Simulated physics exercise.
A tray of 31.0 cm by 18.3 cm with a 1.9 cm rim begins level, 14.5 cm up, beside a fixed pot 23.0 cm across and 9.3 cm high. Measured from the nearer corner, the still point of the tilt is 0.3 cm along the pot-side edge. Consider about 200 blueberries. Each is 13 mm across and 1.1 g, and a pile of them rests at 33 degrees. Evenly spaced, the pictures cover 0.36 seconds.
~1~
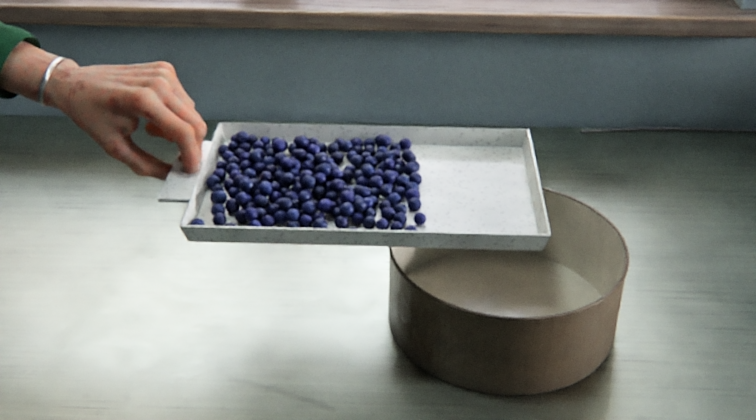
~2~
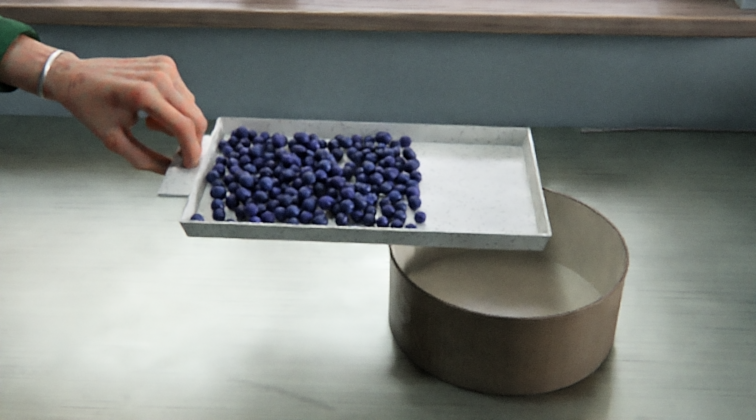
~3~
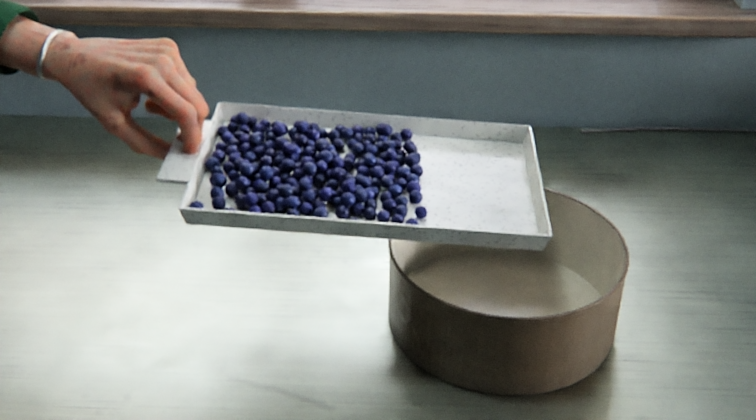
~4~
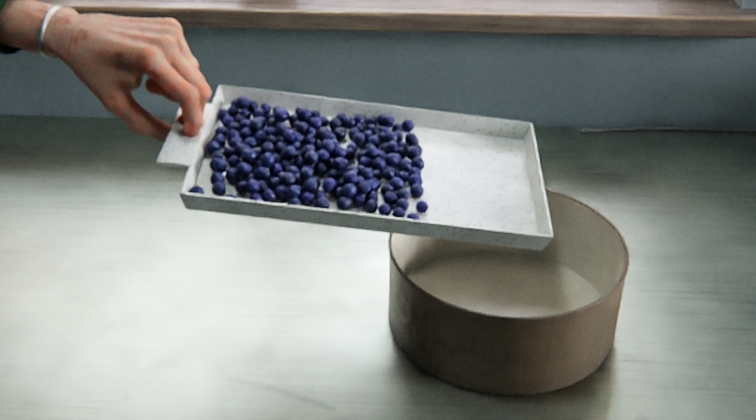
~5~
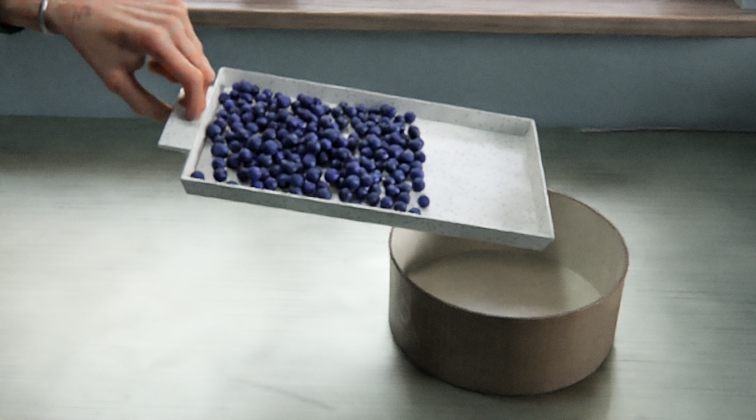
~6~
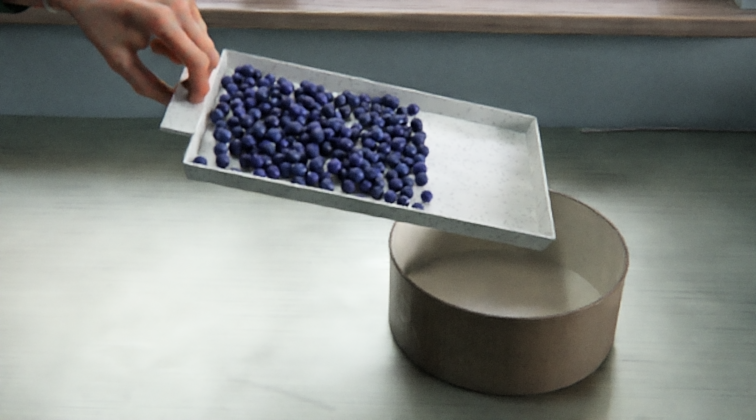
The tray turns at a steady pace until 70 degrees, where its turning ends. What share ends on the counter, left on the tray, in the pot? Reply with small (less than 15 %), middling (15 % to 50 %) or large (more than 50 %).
Counter - small, tray - large, pot - small.
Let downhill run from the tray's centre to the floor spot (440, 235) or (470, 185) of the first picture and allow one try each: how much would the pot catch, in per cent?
That would be close to 0 per cent, then close to 10 per cent.
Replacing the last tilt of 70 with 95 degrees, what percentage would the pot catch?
Roughly 40 %.
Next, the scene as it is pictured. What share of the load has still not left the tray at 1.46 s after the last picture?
It works out to near 90 per cent of the load.
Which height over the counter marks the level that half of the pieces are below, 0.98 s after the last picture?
Median height: Approx. 24 cm.
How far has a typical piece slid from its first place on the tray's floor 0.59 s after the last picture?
About 12 cm.
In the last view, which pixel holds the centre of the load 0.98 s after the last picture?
Approximately (519, 142) in the last view.
Then, 0.59 s after the last picture, tilt 40 degrees; the tray holds 100 %, the pot 0 %.
Then, 0.98 s after the last picture, tilt 58 degrees; the tray holds 90 %, the pot 5 %.
Then, 1.46 s after the last picture, tilt 70 degrees; the tray holds 90 %, the pot 5 %.
In the end, counter 5 %, tray 90 %, pot 5 %.
